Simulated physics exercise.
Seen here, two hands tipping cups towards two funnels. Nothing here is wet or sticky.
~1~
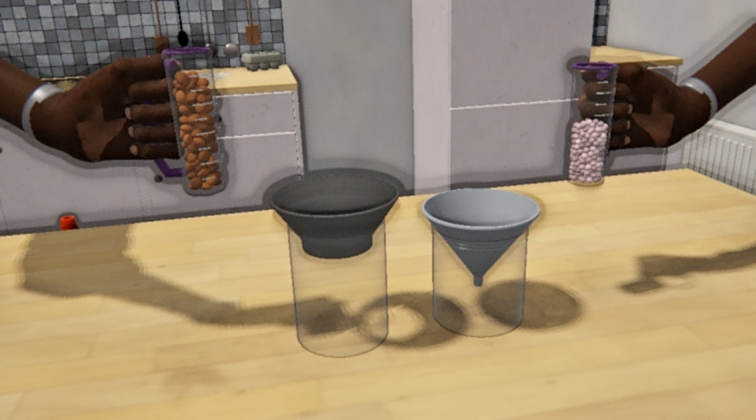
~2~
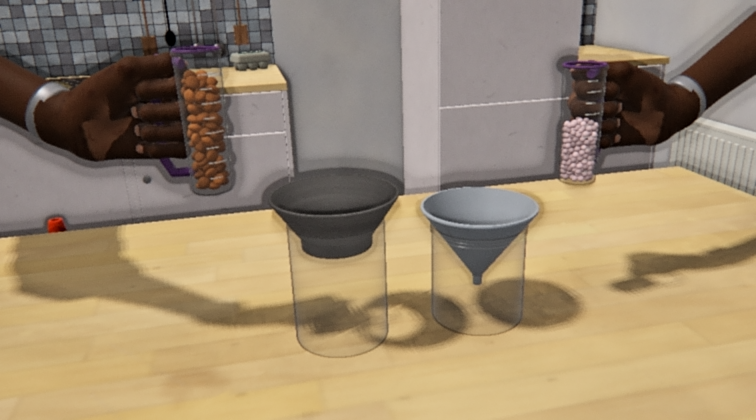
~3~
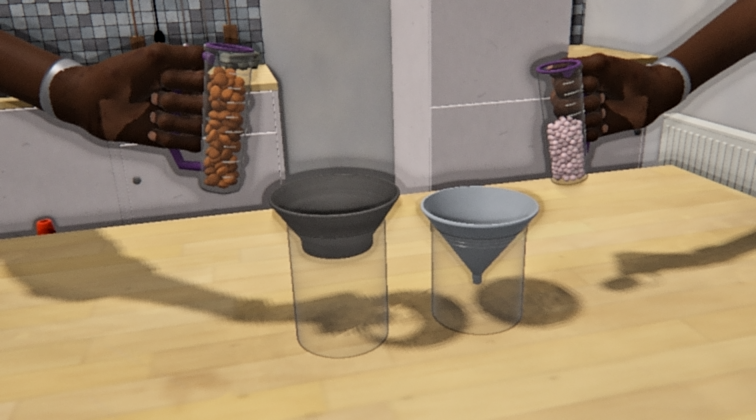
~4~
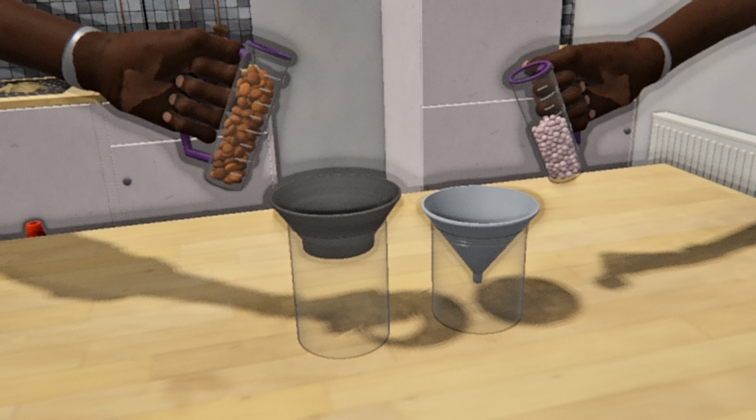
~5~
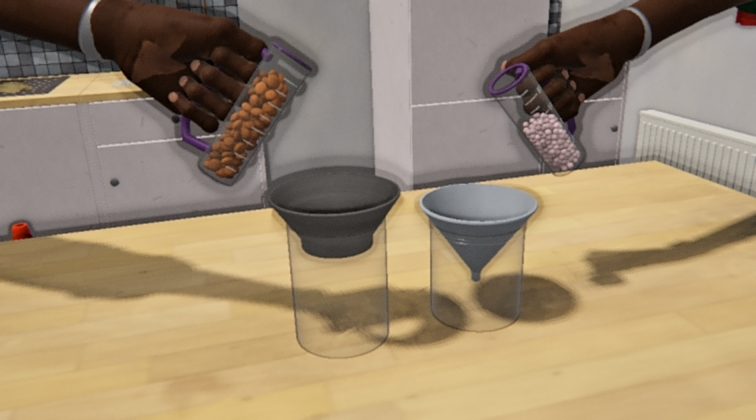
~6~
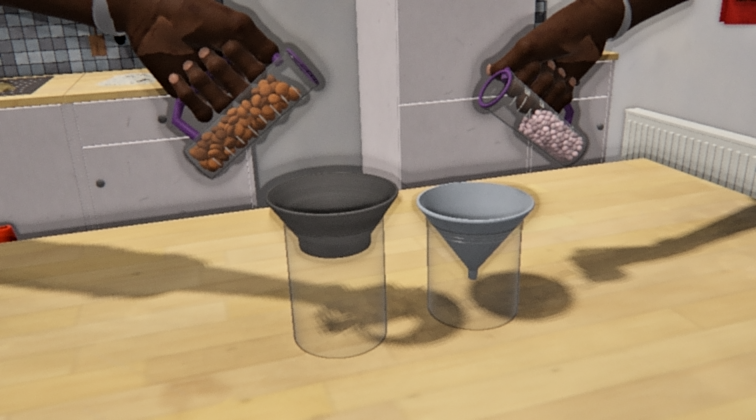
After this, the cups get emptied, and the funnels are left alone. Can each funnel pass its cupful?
Left funnel empties into its jar, right funnel clogs.
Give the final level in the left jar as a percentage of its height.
About 15 per cent.
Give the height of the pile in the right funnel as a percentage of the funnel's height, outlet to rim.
It comes to 65 per cent or so.
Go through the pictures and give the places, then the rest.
In the first picture, left funnel at (335, 203), outlet at (338, 245), about 7 pieces wide; left cup at (197, 123), holding bits of cat kibble; right funnel at (480, 216), outlet at (478, 285), about one piece wide; right cup at (590, 125), holding sugar pearls.
In the second picture, left cup at (205, 122), upright; right cup at (580, 124), upright.
In the third picture, left cup at (225, 120), tipped 10°; right cup at (564, 124), tipped 10°.
In the fourth picture, left cup at (246, 118), tipped 24°; right cup at (548, 124), tipped 24°.
In the fifth picture, left cup at (254, 116), tipped 38°; right cup at (539, 123), tipped 38°.
In the sixth picture, left funnel at (333, 201), outlet at (335, 244); left cup at (251, 116), tipped 52°; right funnel at (474, 209), outlet at (473, 278); right cup at (535, 121), tipped 52°.
Then, 0.24 s past the last view, left, all still in the cup; right, all still in the cup.
Then, 0.53 s past the last view, left, all still in the cup; right, all still in the cup.
Then, 0.86 s past the last view, left, nearly all still in the cup, a small part in or over the funnel; right, most still in the cup, about a quarter in or over the funnel.
Finally, left, all down in the jar; right, all stuck in the funnel, none down in the jar.
